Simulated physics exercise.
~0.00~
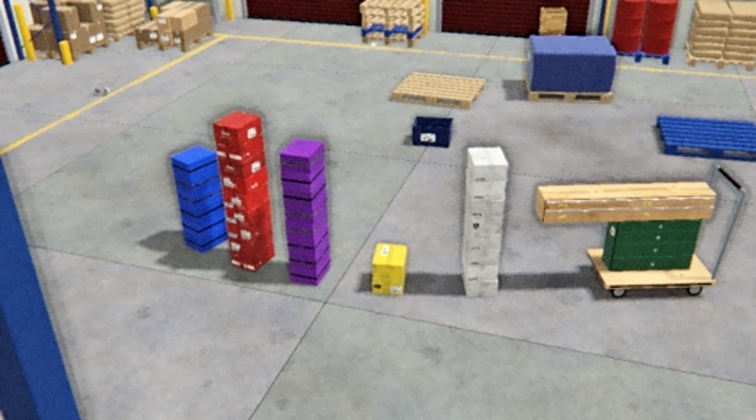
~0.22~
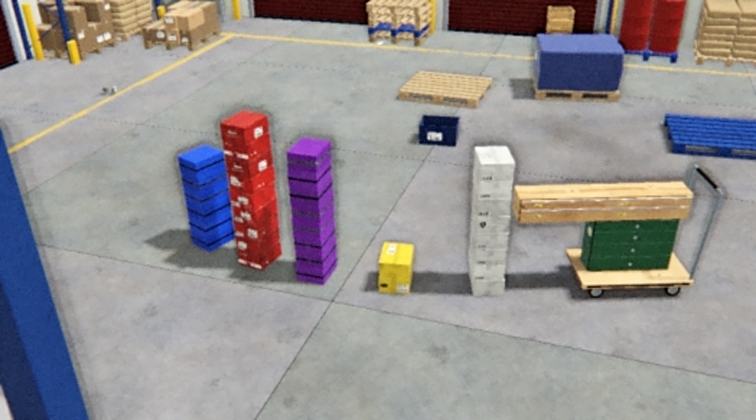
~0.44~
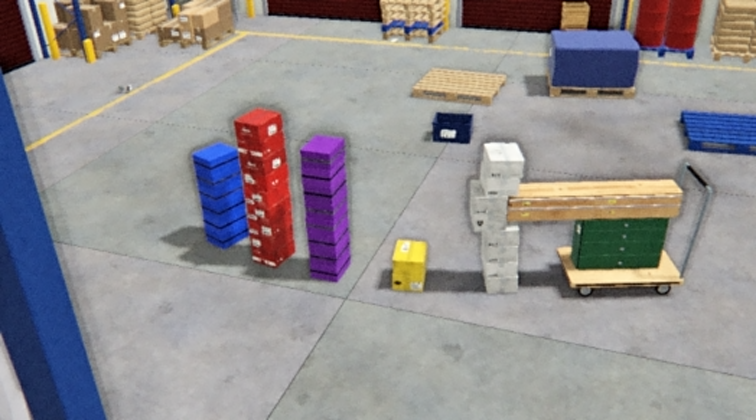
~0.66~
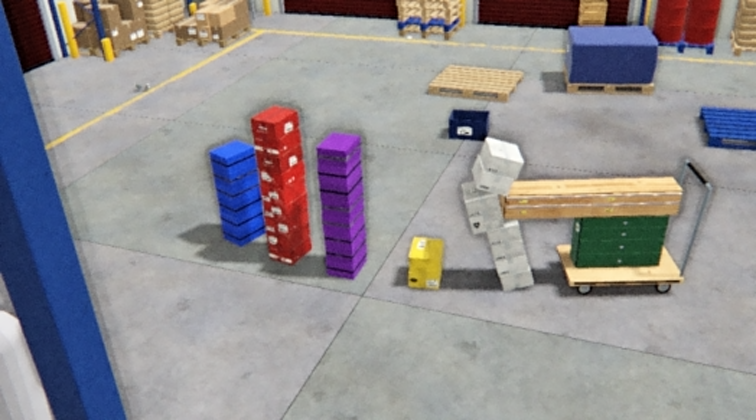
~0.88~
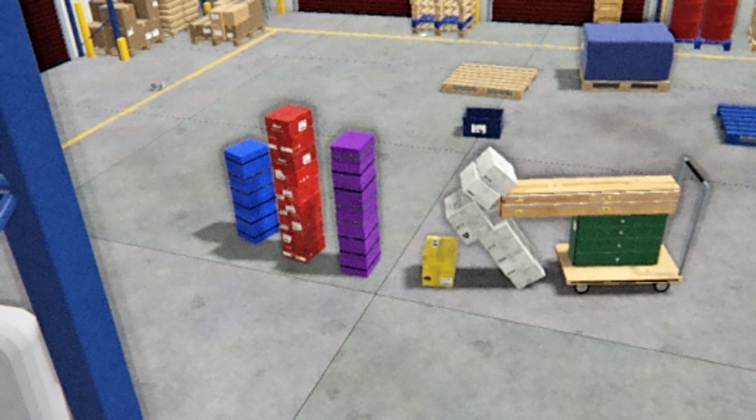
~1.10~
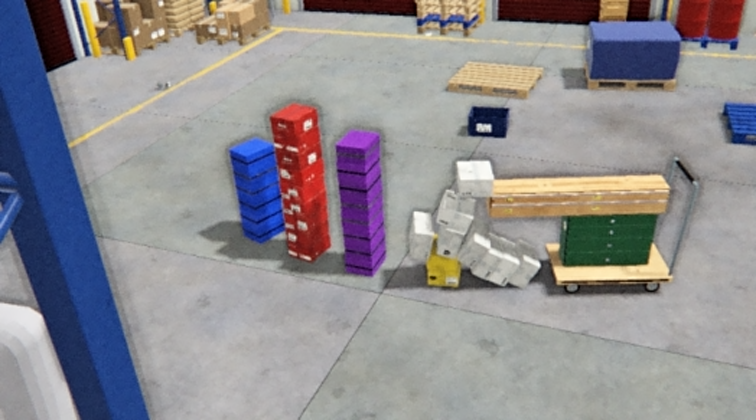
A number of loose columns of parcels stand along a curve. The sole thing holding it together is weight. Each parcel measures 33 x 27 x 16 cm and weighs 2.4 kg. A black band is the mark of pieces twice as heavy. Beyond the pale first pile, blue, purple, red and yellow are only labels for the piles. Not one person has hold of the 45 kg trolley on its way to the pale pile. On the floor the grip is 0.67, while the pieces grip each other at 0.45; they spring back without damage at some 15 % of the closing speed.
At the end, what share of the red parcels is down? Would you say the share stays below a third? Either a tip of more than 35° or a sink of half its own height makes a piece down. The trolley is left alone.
Yes.
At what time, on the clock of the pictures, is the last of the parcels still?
Roughly 4.5 seconds.
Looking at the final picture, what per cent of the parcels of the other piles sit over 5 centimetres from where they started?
It is 0 per cent.
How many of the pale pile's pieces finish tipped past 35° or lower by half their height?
That makes 8 in all.
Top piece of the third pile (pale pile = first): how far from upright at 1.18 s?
It sits around 0° from upright.
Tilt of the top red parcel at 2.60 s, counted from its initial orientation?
It sits at about 0 degrees.
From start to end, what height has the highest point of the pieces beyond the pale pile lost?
Around 0 centimetres.
After 1.18 s, 8 of the pale pile down; none of the 9 red parcels down (0 of 25 in all colours); top red parcel unmoved; top yellow parcel 25 mm from its place.
After 1.40 s, 8 of the pale pile down; none of the 9 red parcels down (0 of 25 in all colours); top red parcel unmoved; top yellow parcel 3° from how it stood.
After 2.60 s, 8 of the pale pile down; none of the 9 red parcels down (0 of 25 in all colours); top red parcel unmoved.
After 3.30 s, 8 of the pale pile down; none of the 9 red parcels down (0 of 25 in all colours); top red parcel unmoved; top yellow parcel 47 mm from its place.
In the end (4.5 s), 8 of the pale pile down; none of the 9 red parcels down (0 of 25 in all colours); top red parcel unmoved; top yellow parcel 47 mm from its place. That is 0 per cent. From the last view, middles, top red parcel near (295, 120), top yellow parcel near (440, 253).
